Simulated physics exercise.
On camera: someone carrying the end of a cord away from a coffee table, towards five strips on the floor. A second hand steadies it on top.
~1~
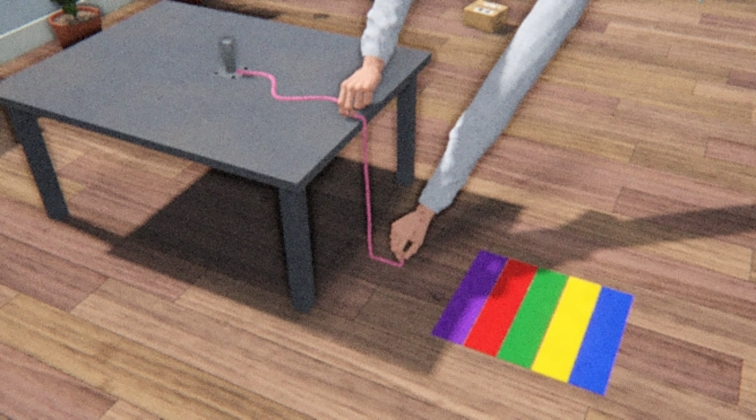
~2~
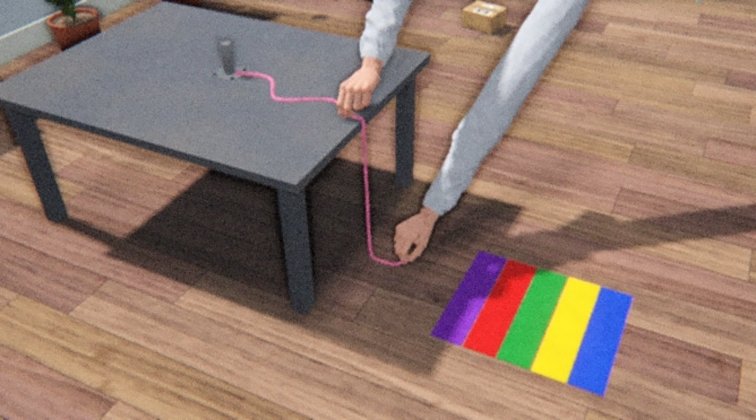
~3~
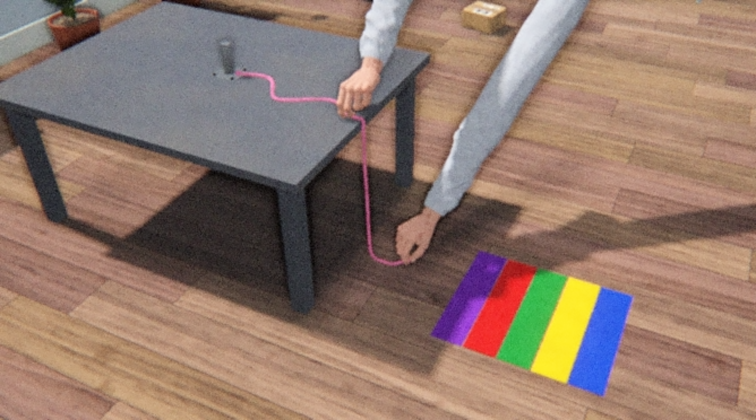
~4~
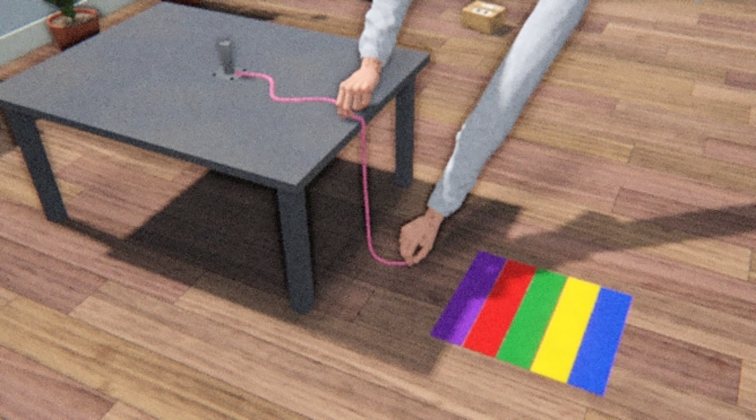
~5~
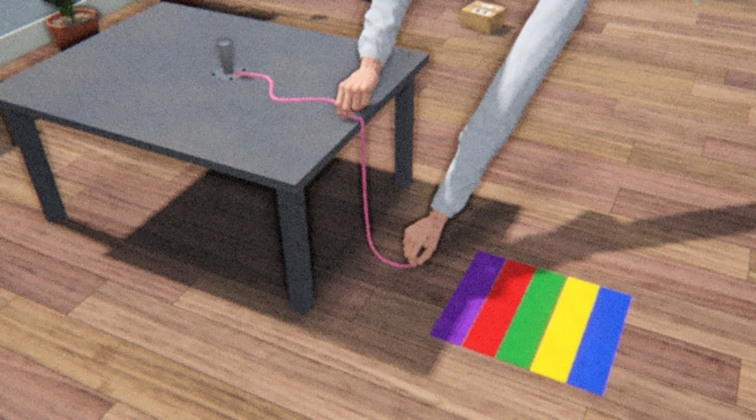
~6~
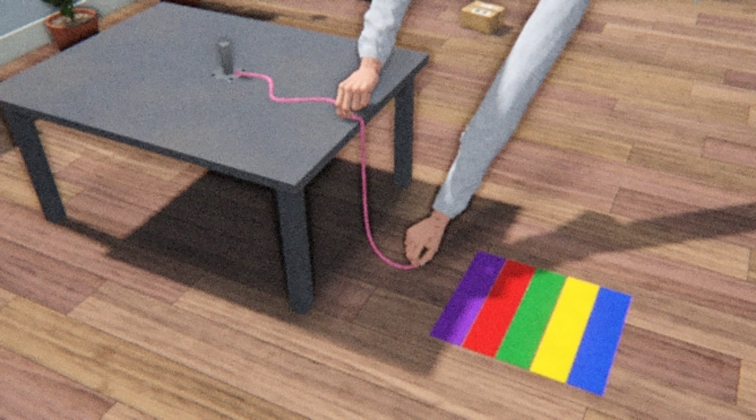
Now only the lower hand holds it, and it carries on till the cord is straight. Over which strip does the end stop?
The end stops over the green strip.
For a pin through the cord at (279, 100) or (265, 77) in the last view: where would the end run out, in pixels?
The places are (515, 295) and (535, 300).
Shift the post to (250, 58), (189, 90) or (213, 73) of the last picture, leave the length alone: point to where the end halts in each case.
In that order: (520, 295), (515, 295) and (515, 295).
Soon after, end near (468, 279); over purple.
After that, end near (510, 293); over red.
At the stop, end near (535, 301); over green. It gets as far as the green strip.
